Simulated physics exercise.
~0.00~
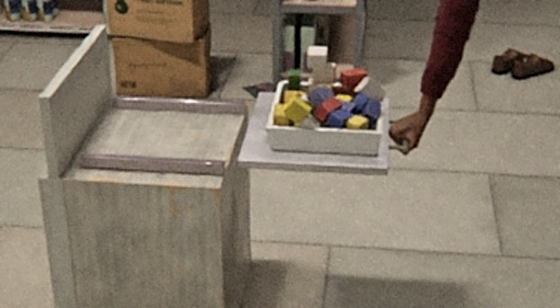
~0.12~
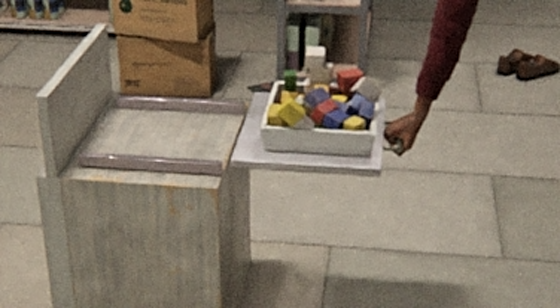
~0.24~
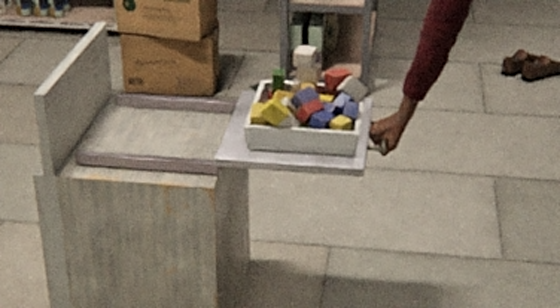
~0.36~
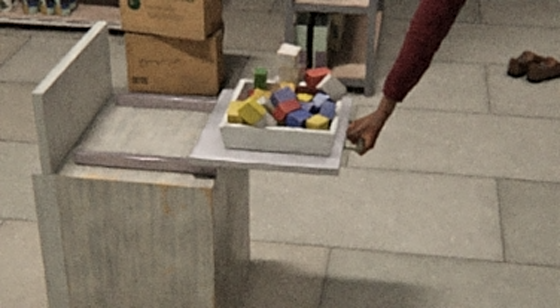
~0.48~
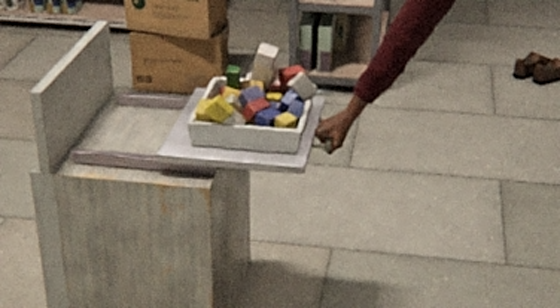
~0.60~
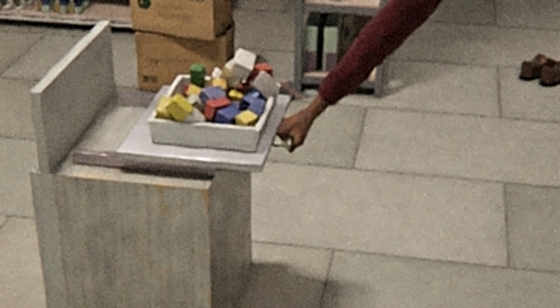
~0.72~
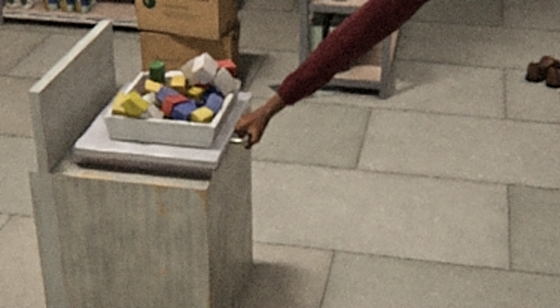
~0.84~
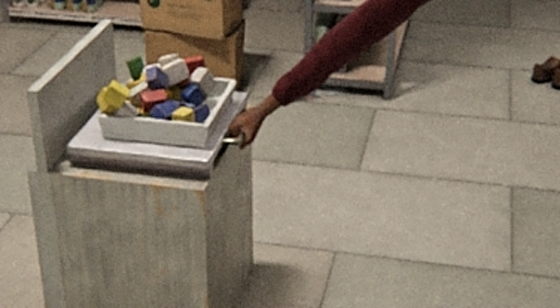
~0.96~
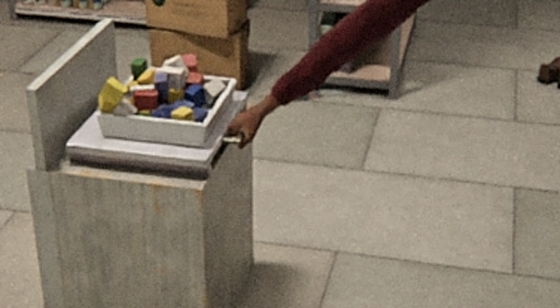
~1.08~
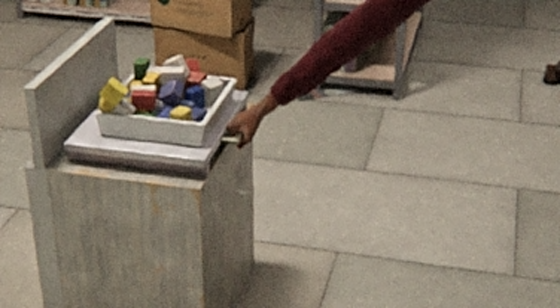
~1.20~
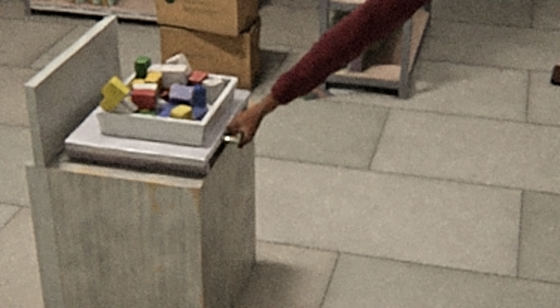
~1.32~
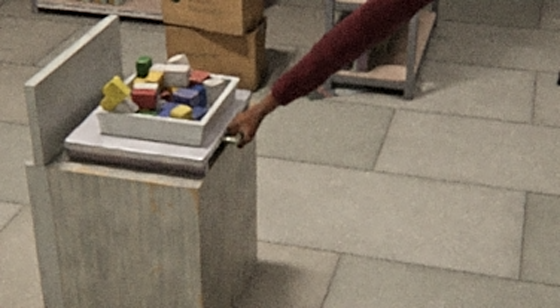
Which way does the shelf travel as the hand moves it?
The shelf travels to the left, sliding in over the grey unit towards its raised back panel.
